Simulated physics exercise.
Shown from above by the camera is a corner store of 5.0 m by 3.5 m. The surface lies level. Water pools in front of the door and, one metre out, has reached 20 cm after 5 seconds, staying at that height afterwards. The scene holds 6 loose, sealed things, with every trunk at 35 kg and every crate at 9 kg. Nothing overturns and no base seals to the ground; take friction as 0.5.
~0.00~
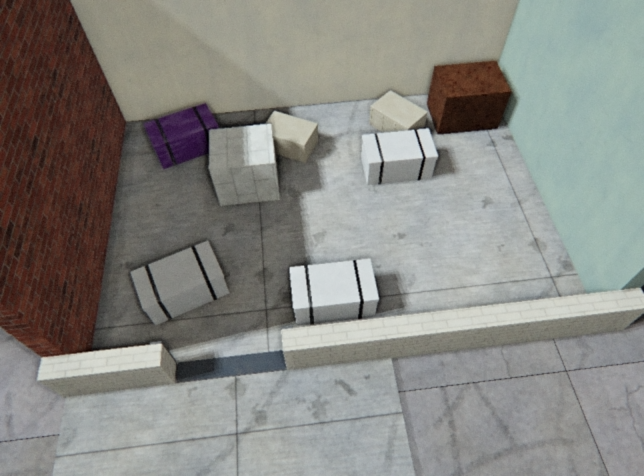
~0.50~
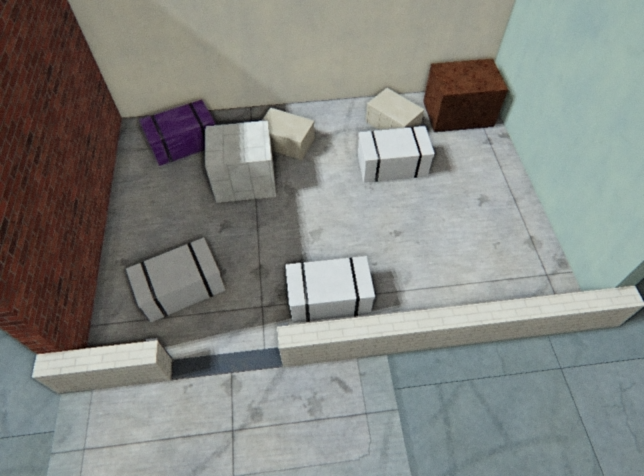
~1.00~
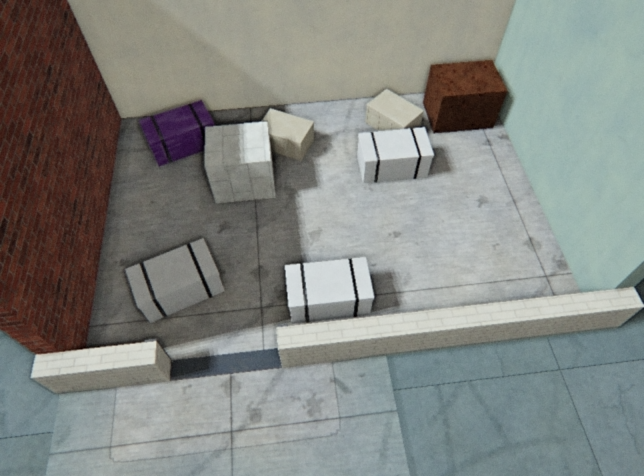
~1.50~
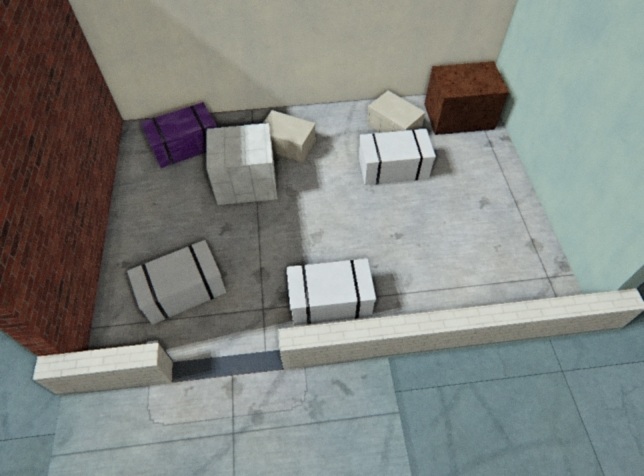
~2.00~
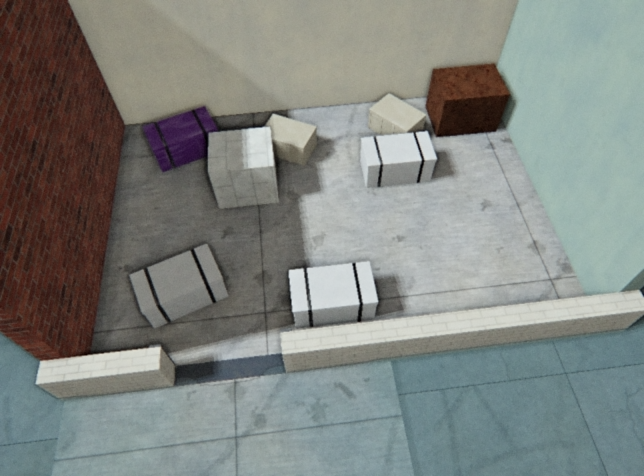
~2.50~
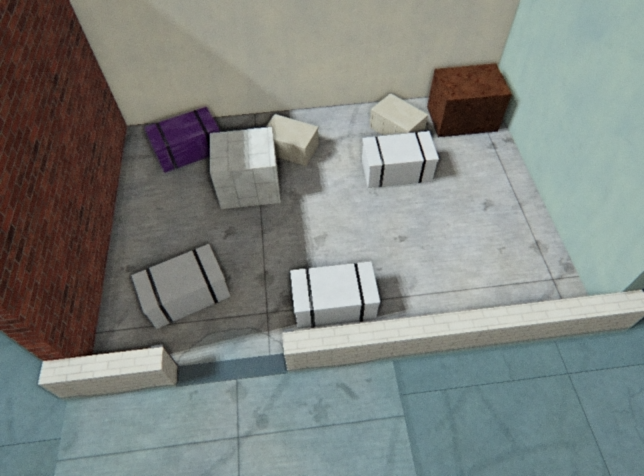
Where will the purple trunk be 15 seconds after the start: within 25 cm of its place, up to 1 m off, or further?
Further than 1 m off.
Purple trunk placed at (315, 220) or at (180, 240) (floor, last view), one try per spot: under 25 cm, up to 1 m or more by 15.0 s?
So, one try each: It budges a bit the first time and goes a long distance the second.
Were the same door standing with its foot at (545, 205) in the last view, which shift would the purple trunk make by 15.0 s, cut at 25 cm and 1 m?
As for the purple trunk, it inches along a bit.
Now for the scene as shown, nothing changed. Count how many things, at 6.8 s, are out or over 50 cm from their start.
By that point, 0.
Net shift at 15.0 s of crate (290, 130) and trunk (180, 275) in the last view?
One is off by 140 cm, the other by 60 cm, in the order asked.
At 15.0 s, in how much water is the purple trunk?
Depth: About 11 cm.
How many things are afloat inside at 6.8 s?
Then: 0.
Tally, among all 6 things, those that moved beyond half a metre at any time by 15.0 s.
4.
After 3.5 s the purple trunk is near (181, 128), 0.0 m from its start, aground; 0 afloat.
After 6.8 s the purple trunk is near (181, 128), 0.0 m from its start, aground; 0 afloat.
After 11.0 s the purple trunk is near (184, 110), 0.3 m from its start, afloat; 3 afloat.
After 15.0 s the purple trunk is near (340, 101), 2.0 m from its start, afloat; 5 afloat.
